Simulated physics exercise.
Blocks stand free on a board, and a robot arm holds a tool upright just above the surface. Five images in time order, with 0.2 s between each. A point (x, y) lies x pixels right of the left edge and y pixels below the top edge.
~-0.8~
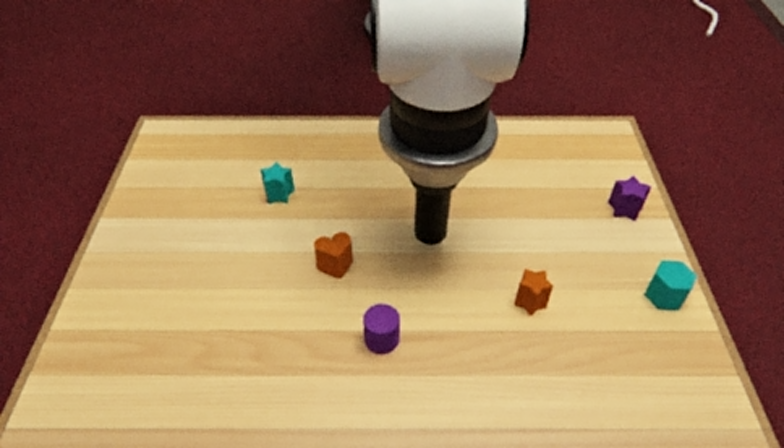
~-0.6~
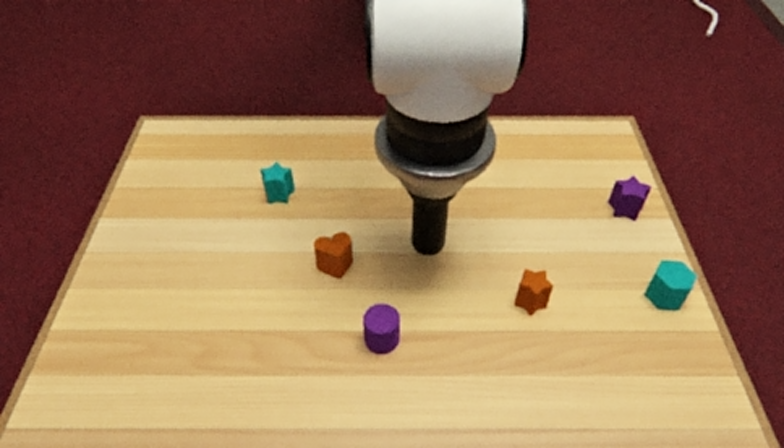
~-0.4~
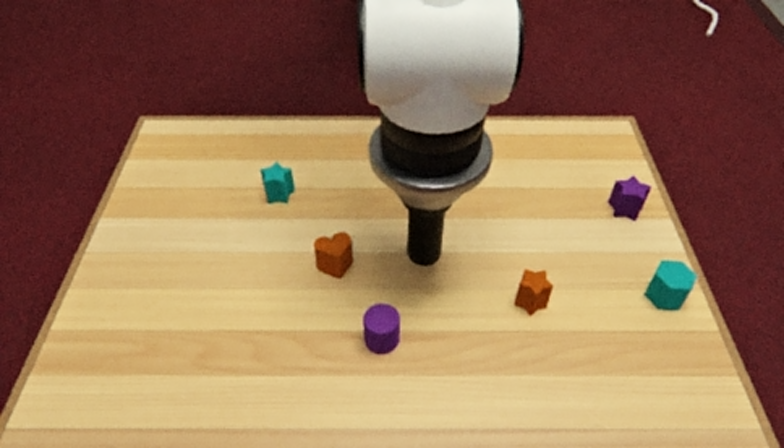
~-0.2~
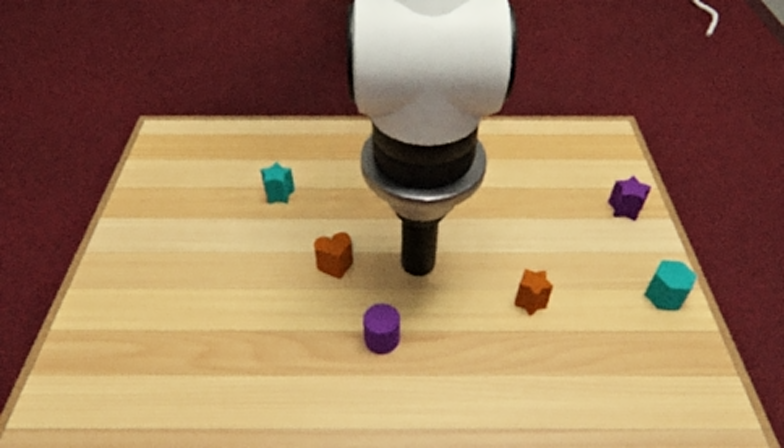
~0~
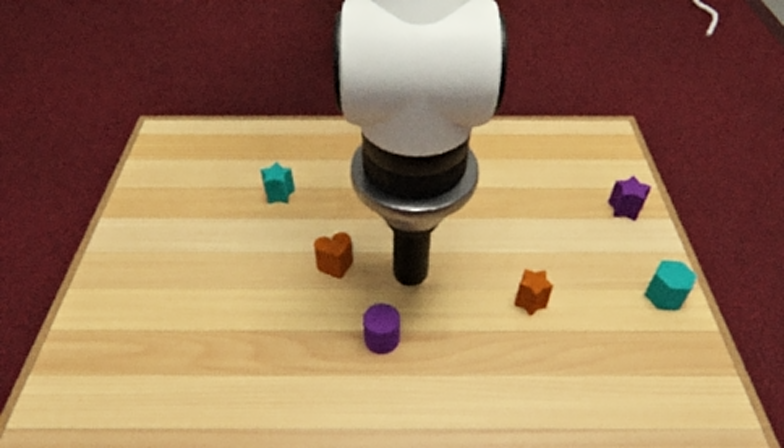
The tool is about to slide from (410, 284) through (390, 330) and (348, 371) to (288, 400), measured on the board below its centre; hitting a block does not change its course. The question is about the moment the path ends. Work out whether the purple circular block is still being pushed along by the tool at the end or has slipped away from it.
Slipped off.
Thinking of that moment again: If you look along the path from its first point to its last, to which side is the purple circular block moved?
It's pushed left.
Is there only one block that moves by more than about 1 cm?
Yes.
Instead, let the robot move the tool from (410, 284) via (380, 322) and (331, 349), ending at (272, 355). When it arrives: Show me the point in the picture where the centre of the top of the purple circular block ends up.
Its top middle will sit at (363, 351).
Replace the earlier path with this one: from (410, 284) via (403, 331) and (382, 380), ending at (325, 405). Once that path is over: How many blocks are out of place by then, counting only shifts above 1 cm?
Count: One.
What follows on the original path. One third of the way, tool (389, 321); purple circular block (369, 337).
Two thirds of the way, tool (346, 361); purple circular block (331, 386).
At the end, tool (286, 390); orange heart block still; purple circular block (310, 410).
